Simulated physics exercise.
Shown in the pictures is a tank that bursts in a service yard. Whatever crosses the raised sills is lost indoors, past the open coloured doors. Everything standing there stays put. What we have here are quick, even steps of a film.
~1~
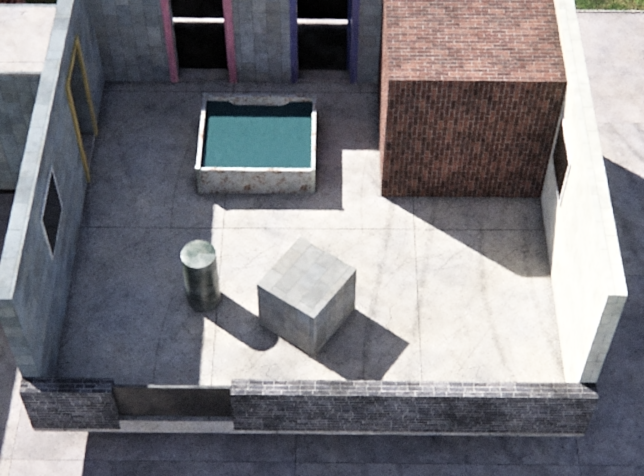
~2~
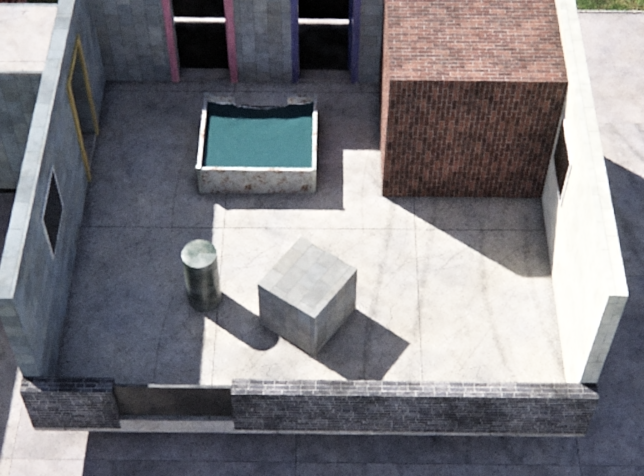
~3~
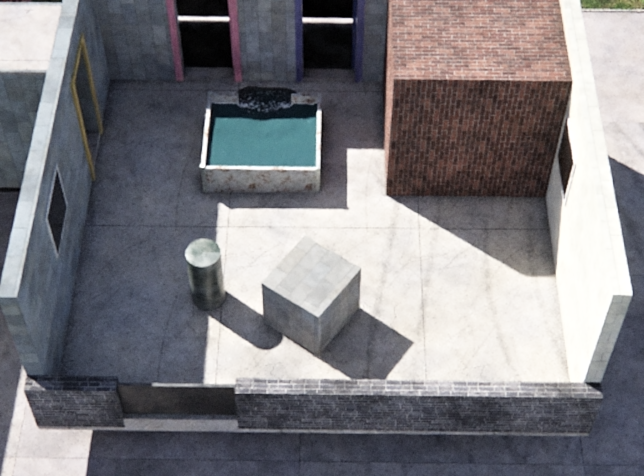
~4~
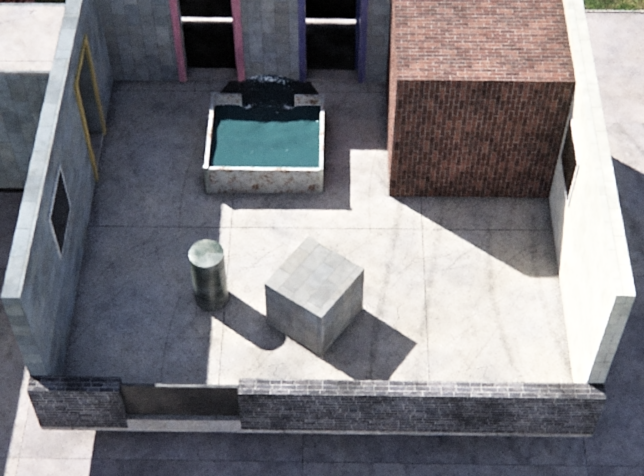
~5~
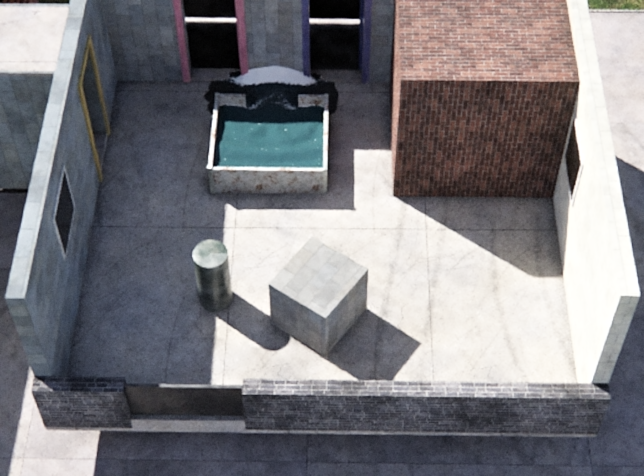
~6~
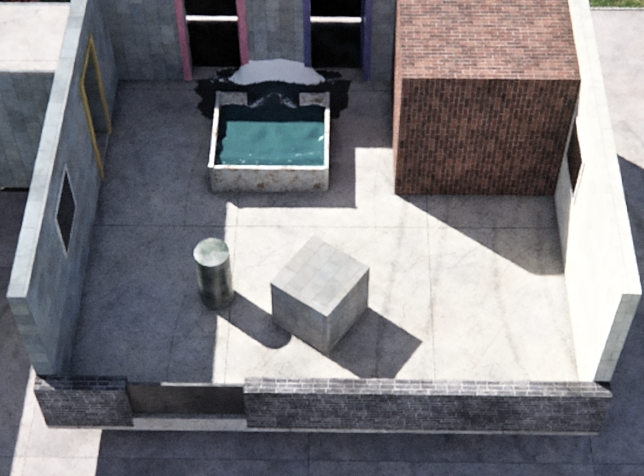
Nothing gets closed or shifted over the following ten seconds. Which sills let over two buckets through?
At the end, the yellow door will keep to two buckets; the blue door will go over two buckets; the pink door will go over two buckets.
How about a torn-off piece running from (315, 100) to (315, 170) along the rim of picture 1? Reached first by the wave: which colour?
Call it the blue-painted one.
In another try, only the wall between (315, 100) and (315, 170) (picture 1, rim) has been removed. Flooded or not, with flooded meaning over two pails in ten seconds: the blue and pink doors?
Blue tops the threshold and pink remains within limit.
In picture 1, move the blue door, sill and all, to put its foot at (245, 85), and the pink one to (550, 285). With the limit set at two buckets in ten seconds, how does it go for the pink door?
Outcome for the pink door: Not exceeded.
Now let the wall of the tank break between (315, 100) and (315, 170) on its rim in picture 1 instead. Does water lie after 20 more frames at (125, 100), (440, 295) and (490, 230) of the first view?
First soaked through, second soaked through, third kept bare.
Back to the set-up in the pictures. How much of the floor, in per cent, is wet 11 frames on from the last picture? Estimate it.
That comes to about 15 per cent.
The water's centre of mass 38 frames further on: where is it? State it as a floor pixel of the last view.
I'd place it roughly at (258, 178).
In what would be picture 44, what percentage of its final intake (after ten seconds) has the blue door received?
I'd put it at 90 percent.
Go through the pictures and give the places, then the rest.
The tank at (258, 135) is whole and still, in the first picture.
The front is at a hidden place, out from the gap on the tank's far side, in the second picture.
The front is at (248, 91), out from the gap on the tank's far side, in the third picture.
Water pours out on the tank's far side and has run to (238, 82), in the fourth picture.
The front is at (218, 82), out from the gap on the tank's far side, in the fifth picture.
Water pours out on the tank's far side and has run to (202, 80), in the sixth picture.
A moment on, water covers 10 % of the floor; the yellow door not reached, the blue door under two buckets in, the pink door under two buckets in.
Next, water covers 15 % of the floor; the yellow door wet at the sill, nothing in, the blue door over two buckets in, the pink door over two buckets in.
Then, water covers 30 % of the floor; the yellow door wet at the sill, nothing in, the blue door over two buckets in, the pink door over two buckets in.
Later, water covers 60 % of the floor; the yellow door wet at the sill, nothing in, the blue door over two buckets in, the pink door over two buckets in.
In the end, water covers 80 % of the floor; the yellow door wet at the sill, nothing in, the blue door over two buckets in, the pink door over two buckets in.
